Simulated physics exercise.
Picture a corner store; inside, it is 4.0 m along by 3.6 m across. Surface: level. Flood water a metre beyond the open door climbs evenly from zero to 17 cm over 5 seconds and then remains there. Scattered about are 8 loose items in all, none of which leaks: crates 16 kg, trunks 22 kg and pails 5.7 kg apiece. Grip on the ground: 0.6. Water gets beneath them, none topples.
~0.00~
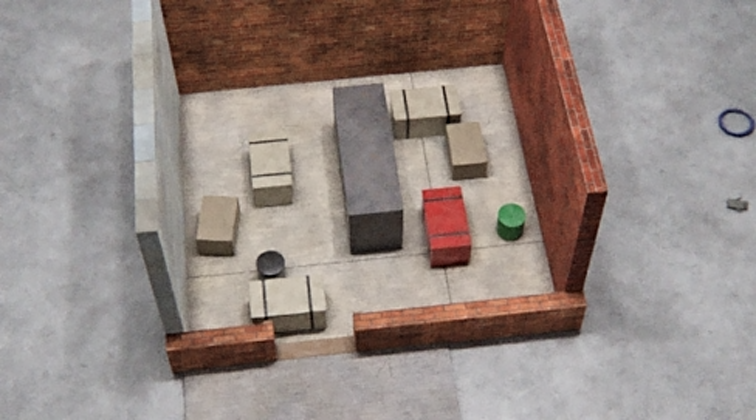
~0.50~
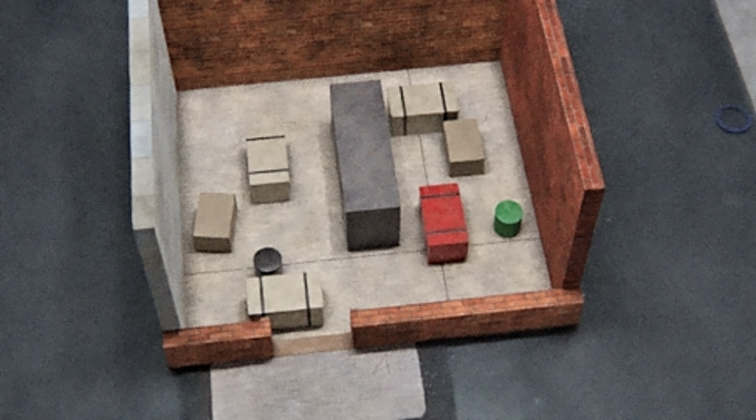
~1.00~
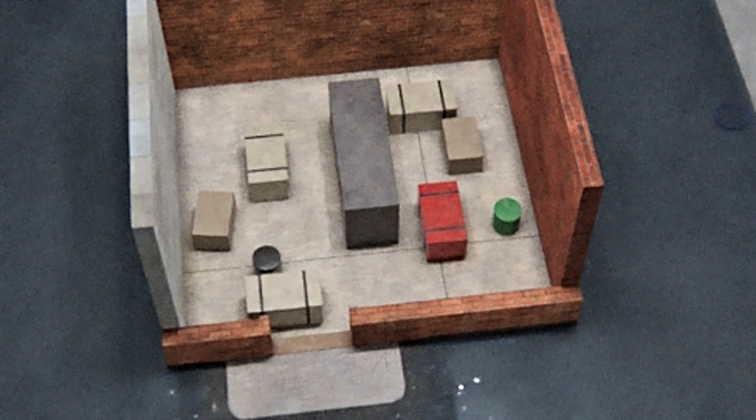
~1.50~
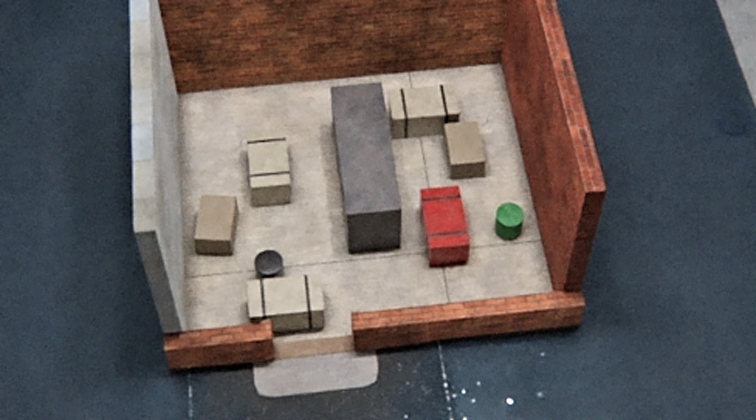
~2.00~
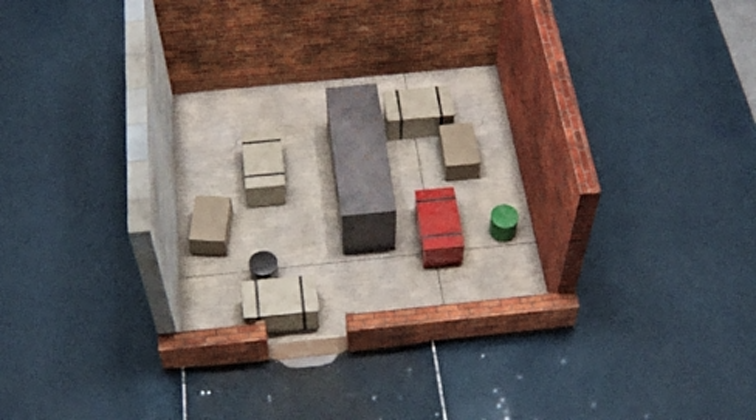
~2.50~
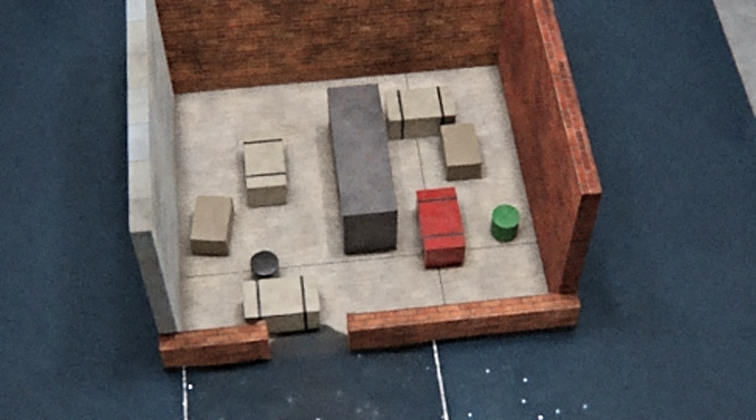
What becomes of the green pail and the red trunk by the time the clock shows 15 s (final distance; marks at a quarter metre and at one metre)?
Outcome: The green pail is basically where it began, the red trunk is basically where it began.
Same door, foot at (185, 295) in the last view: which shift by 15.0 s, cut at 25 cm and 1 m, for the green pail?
Well, the green pail really gets moving far.
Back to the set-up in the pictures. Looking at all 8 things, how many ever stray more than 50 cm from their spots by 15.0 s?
I make it 3.
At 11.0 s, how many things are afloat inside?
It comes to 1 of them.
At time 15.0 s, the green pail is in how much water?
Around 7 cm.
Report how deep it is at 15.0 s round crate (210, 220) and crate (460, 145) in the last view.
Depth approx. 10 cm / 8 cm.
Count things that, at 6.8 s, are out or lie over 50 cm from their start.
I make it 1.
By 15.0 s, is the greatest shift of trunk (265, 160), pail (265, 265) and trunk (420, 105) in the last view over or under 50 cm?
First greater, then greater, then smaller.
After 3.5 s the green pail is near (506, 216), 0.0 m from its start, aground; the red trunk is near (441, 218), 0.0 m from its start, aground; 0 afloat.
After 6.8 s the green pail is near (506, 216), 0.0 m from its start, aground; the red trunk is near (441, 218), 0.0 m from its start, aground; 0 afloat.
After 11.0 s the green pail is near (506, 216), 0.0 m from its start, aground; the red trunk is near (441, 218), 0.0 m from its start, aground; 1 afloat.
After 15.0 s the green pail is near (502, 224), 0.1 m from its start, aground; the red trunk is near (441, 220), 0.0 m from its start, afloat; 7 afloat.
